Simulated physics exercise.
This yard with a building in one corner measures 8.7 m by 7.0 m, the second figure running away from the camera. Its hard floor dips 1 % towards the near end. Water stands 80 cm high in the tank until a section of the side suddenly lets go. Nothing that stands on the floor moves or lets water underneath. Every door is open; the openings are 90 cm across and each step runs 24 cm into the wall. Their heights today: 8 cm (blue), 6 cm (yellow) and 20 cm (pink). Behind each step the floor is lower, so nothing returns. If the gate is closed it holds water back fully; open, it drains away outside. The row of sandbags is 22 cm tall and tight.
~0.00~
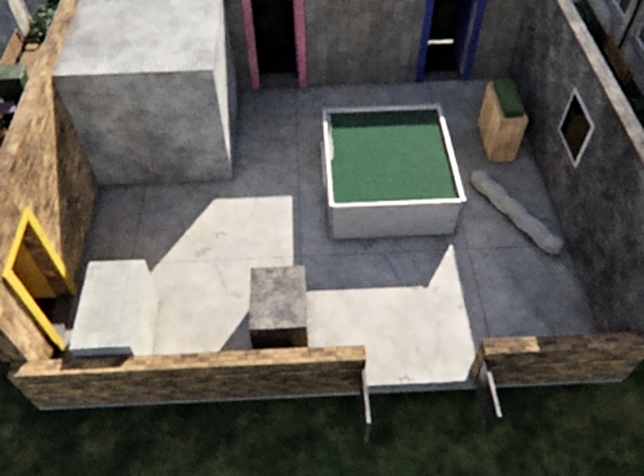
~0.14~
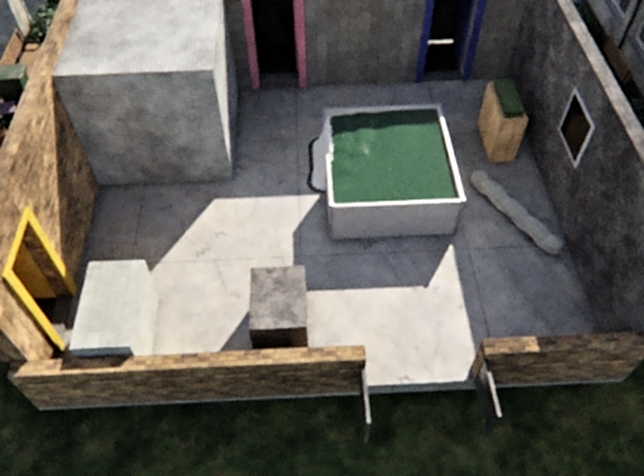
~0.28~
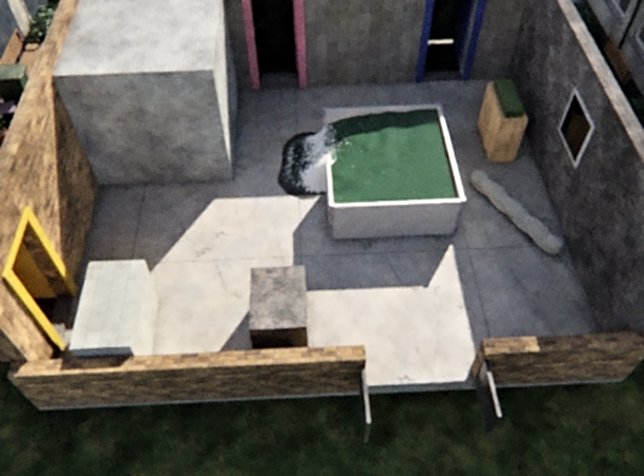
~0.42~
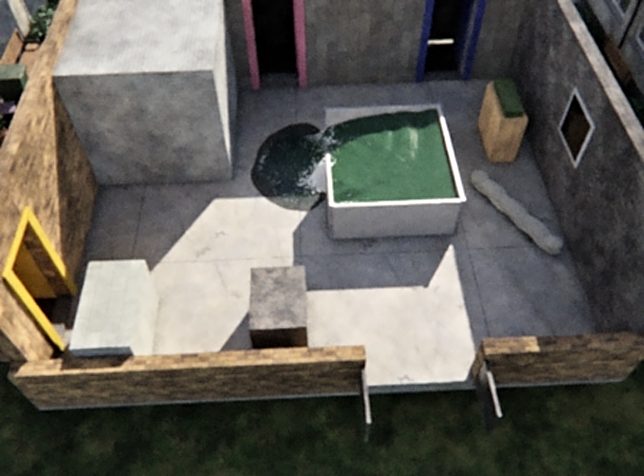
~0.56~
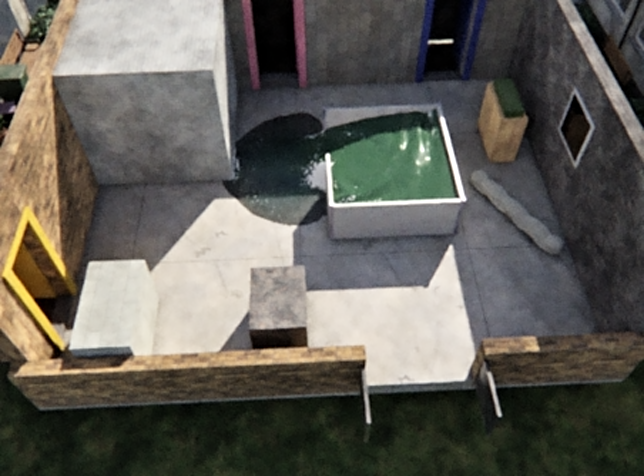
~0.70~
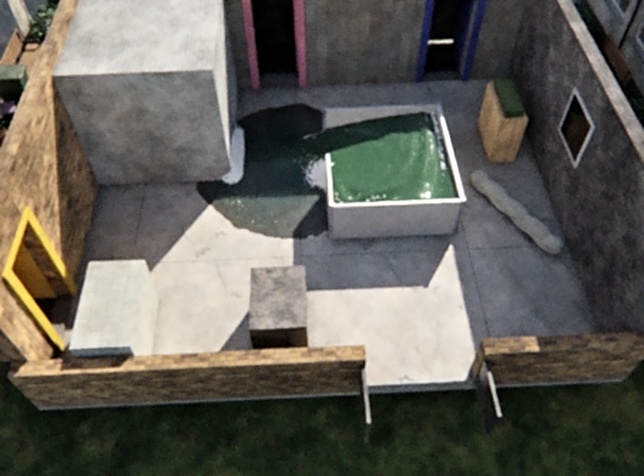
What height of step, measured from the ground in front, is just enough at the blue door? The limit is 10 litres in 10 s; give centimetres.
It would have to be roughly 11.5 cm high.
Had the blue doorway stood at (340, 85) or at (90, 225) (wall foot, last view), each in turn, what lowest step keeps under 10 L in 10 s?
Roughly 9.0 and 11.5 cm.
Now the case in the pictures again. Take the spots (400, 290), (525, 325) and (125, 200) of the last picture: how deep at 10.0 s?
In that order: 4, 7 and 9 cm.
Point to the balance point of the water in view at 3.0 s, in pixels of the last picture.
At about (318, 180).
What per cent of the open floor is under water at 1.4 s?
Near 25 per cent is wet.
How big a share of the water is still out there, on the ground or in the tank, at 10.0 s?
Some 92 per cent remains.
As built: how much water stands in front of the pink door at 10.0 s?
About 9.5 cm.
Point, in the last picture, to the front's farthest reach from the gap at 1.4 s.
Near (91, 222).
After 1.4 s water covers 25 % of the floor, deepest (53 cm) near (248, 161); it has not reached the blue door.
After 3.0 s water covers 50 % of the floor, deepest (40 cm) near (243, 92); 3 cm at the blue door, 0 litres in over its 8 cm step.
After 10.0 s water covers 95 % of the floor, deepest (18 cm) near (536, 218); 11 cm at the blue door, 41 litres in over its 8 cm step.
At the blue door as built, the water arrived by 2.9 s and peaked near 15 cm at 8.0 s.
With a step of 10 cm, 22 litres would have come in within the 10 s; with 14 cm, 2 litres. So under 10 litres takes about 11.5 cm.
